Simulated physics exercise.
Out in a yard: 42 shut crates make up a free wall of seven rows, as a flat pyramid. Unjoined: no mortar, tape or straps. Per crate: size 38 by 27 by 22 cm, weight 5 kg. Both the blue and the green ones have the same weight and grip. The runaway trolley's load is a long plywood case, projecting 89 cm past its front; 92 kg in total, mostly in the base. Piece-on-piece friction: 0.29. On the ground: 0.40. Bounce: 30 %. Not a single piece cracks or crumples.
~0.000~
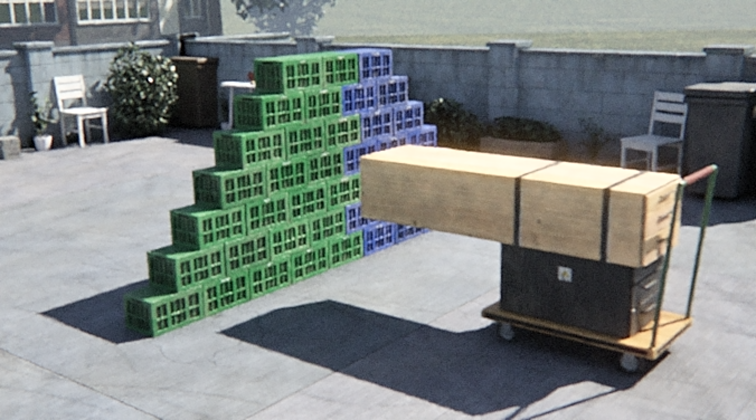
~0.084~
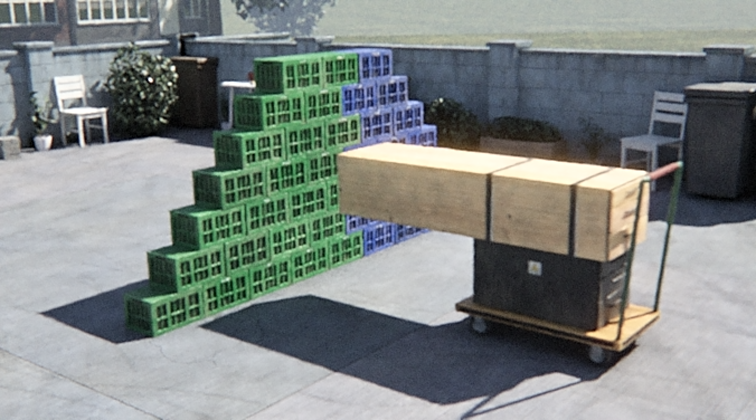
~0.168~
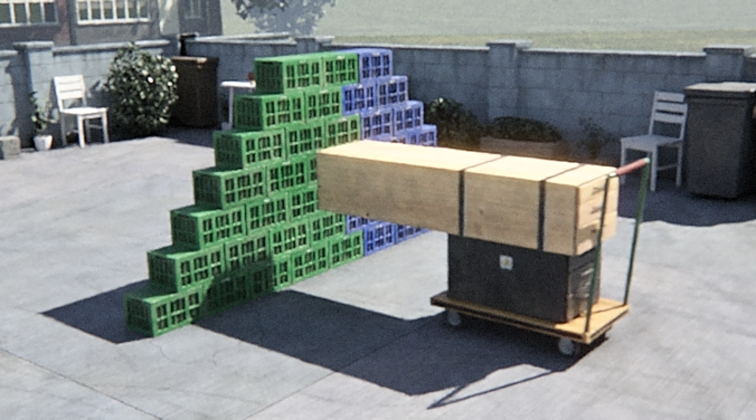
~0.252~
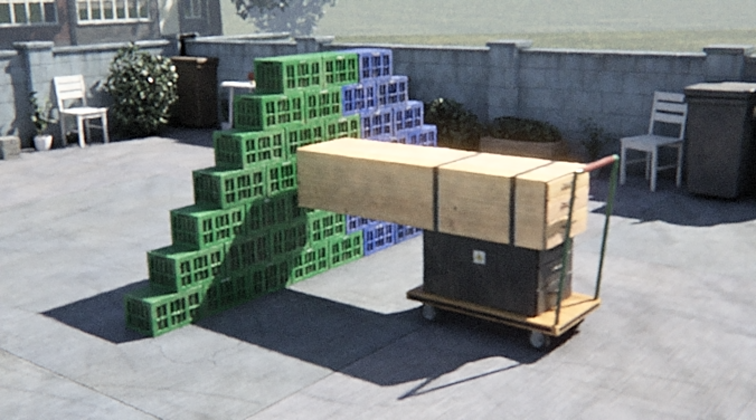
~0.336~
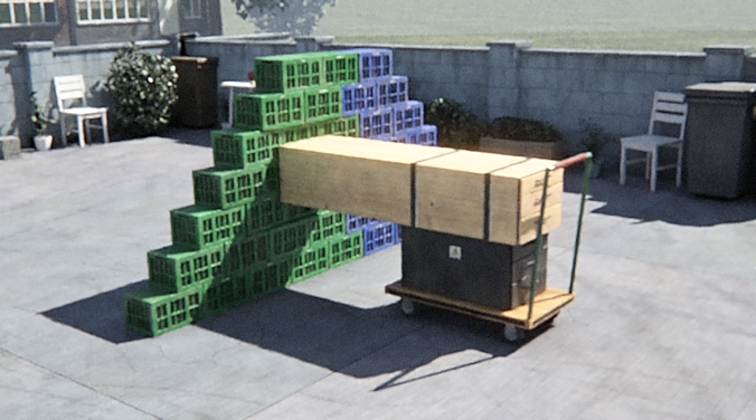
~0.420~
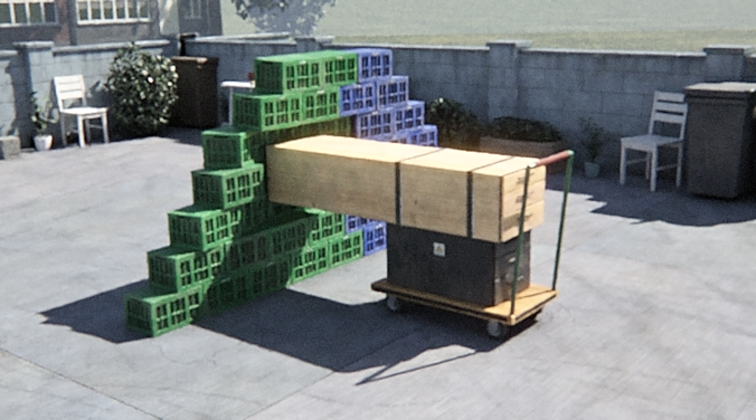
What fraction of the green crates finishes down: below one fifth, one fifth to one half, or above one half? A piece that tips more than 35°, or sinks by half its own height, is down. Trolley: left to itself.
Above one half.
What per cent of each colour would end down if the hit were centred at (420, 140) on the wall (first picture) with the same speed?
Then green ends 0 per cent down and blue 30 per cent.
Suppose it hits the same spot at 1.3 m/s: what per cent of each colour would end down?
Share down, in per cent: Green 60, blue 30.
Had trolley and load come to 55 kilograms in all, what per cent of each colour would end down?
In that case green comes to 60 and blue to 30 percent.
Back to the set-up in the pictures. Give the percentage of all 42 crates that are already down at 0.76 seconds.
10 per cent at that moment.
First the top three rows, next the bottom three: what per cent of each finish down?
Top 90 per cent versus bottom 20 per cent.
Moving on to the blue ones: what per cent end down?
Blue: 30%.
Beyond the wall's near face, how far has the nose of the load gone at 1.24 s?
Reading: Approx. 90 cm past the line.
After 0.76 s, load 50 cm past the wall's line, still rolling; 4 of the 23 green crates down (4 of 42 in all colours); top green crate 29° from how it stood, 13 cm lower; top blue crate 3° from how it stood.
After 1.24 s, load 91 cm past the wall's line, still rolling; 11 of the 23 green crates down (11 of 42 in all colours); top green crate on its side; top blue crate 27° from how it stood.
After 1.88 s, load 1.00 m past the wall's line, still rolling; 14 of the 23 green crates down (19 of 42 in all colours); top green crate on its side; top blue crate on its side.
In the end (3.0 s), load 1.00 m past the wall's line, stopped; 14 of the 23 green crates down (19 of 42 in all colours); top green crate on its side; top blue crate 1.30 m lower. That is 61 per cent. From the last view, middles, top green crate near (254, 123), top blue crate near (244, 165).
